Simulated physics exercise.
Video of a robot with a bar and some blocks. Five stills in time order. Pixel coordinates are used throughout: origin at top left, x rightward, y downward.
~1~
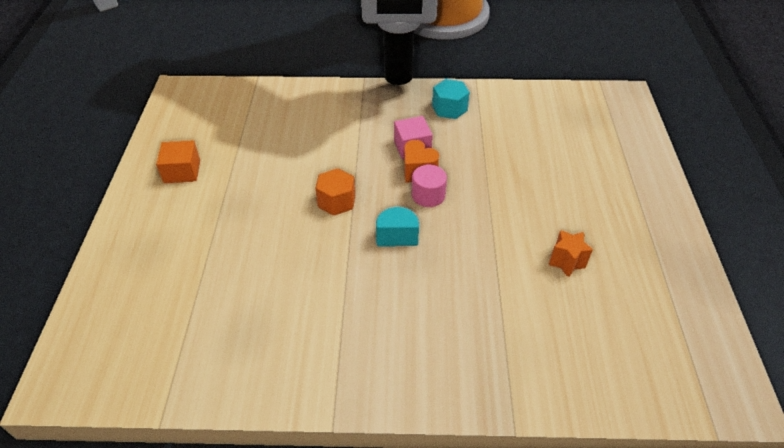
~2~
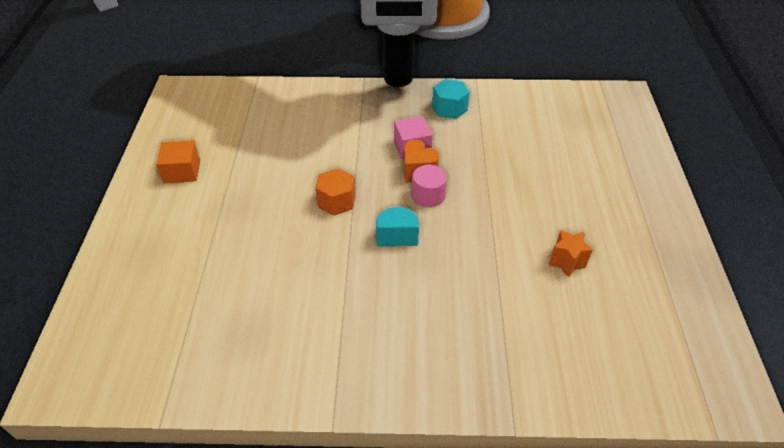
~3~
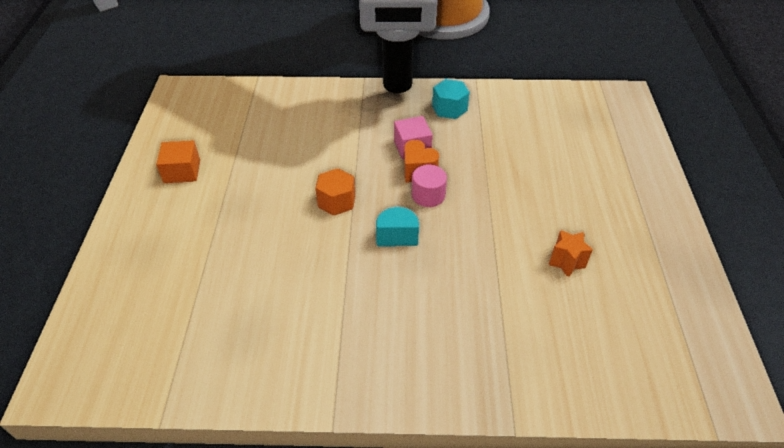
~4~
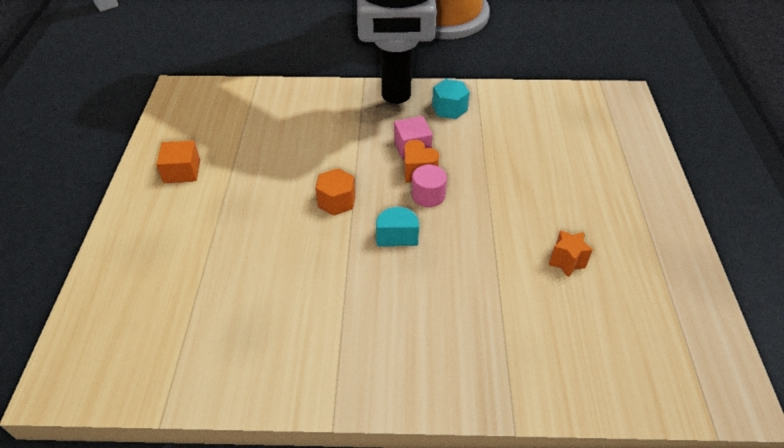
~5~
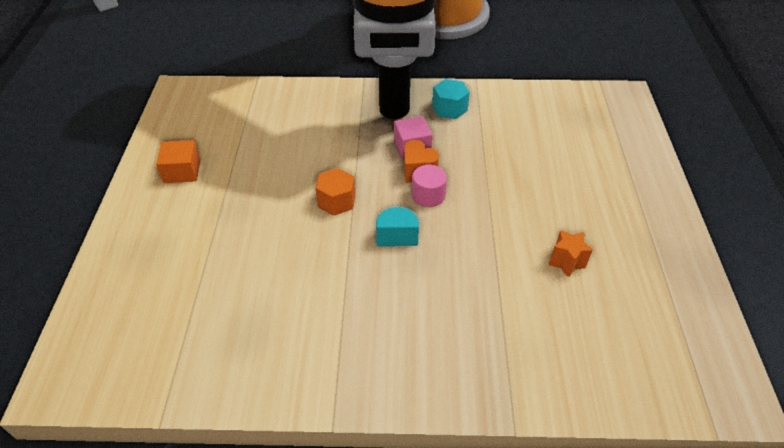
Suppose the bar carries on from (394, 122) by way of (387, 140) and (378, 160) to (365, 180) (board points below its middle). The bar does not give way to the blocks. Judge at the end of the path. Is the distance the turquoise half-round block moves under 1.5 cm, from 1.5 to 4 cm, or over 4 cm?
The answer here is less than 1.5 cm.
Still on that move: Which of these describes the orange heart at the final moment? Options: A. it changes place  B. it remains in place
I choose A.
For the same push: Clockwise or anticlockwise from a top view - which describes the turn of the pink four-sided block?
It swings round anticlockwise.
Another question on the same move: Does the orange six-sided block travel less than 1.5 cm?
Yes, that is how it ends up.
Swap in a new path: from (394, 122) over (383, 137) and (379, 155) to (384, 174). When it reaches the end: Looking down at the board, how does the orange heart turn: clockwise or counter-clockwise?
My answer: Clockwise.
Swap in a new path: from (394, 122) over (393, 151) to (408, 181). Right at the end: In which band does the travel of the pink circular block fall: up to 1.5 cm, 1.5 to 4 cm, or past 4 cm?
My estimate: In the 1.5 to 4 cm range.
The first path, step by step. One third of the way, bar (387, 129); pink four-sided block (414, 133), turned 30° anticlockwise; orange heart (428, 159); pink circular block (432, 181).
Two thirds of the way, bar (378, 149); pink four-sided block (415, 137), turned 55° anticlockwise; orange heart (435, 162); pink circular block (434, 184).
At the end, bar (365, 168); orange six-sided block not moved; turquoise half-round block not moved; pink four-sided block (415, 137), turned 55° anticlockwise; orange heart (435, 162); pink circular block (434, 184).
